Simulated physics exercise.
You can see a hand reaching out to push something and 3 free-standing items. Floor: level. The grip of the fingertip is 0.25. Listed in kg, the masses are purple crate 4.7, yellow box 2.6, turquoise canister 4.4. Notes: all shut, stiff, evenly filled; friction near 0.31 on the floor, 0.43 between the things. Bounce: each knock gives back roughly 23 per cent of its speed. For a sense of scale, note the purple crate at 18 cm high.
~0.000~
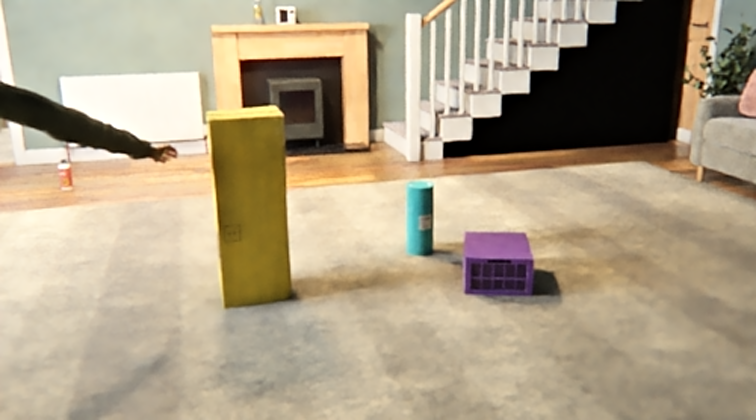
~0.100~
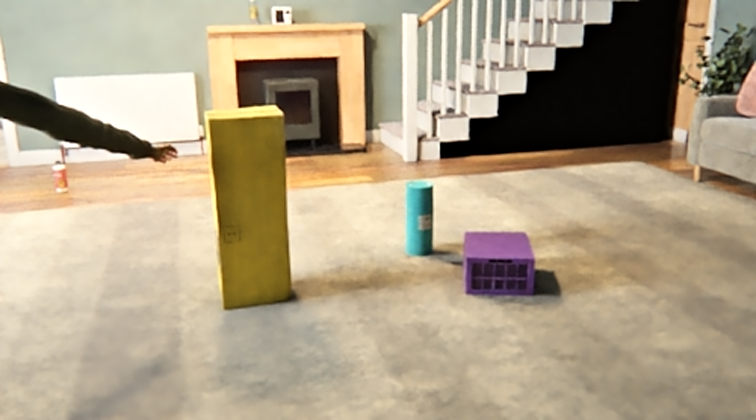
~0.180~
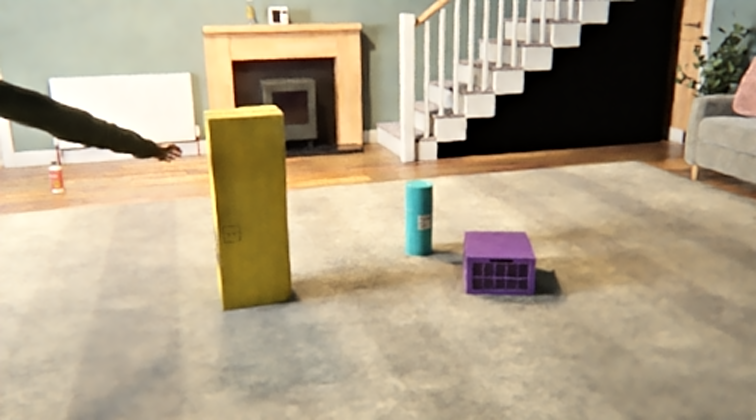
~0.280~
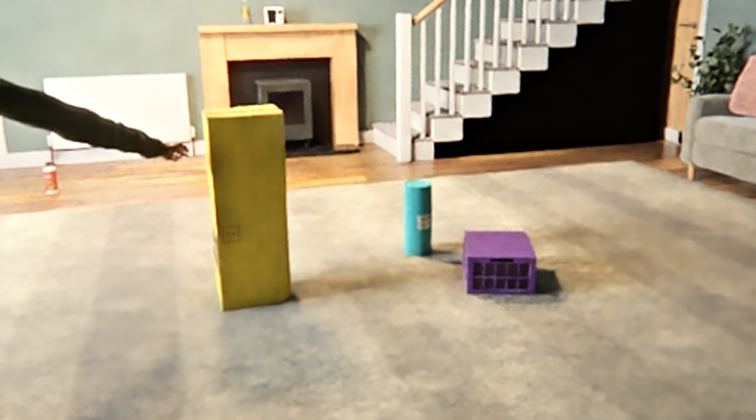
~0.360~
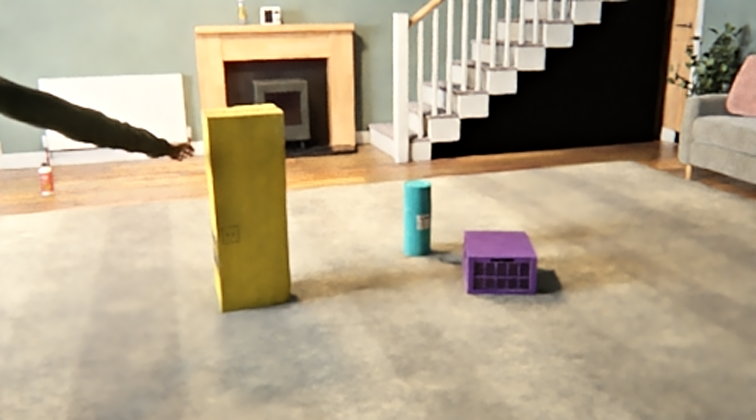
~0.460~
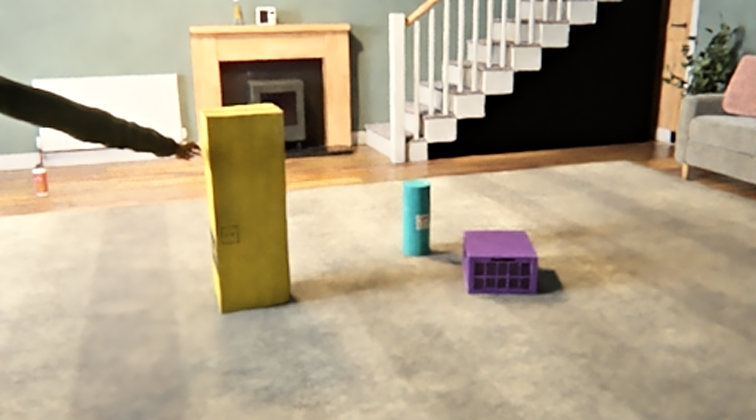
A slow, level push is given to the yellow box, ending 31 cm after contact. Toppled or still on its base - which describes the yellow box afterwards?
Looks like it goes right over.
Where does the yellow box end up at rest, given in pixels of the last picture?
About (371, 249).
After 1.26 s, hand has come 36 cm; yellow box leaning 21° near (283, 198).
After 1.86 s, hand has come 44 cm; yellow box leaning 65° near (352, 220).
At rest (2.5 s), tipped over on the floor, yellow box; the other 2 in place, give or take 14 cm. Seen from the same camera at the end, yellow box near (371, 249).
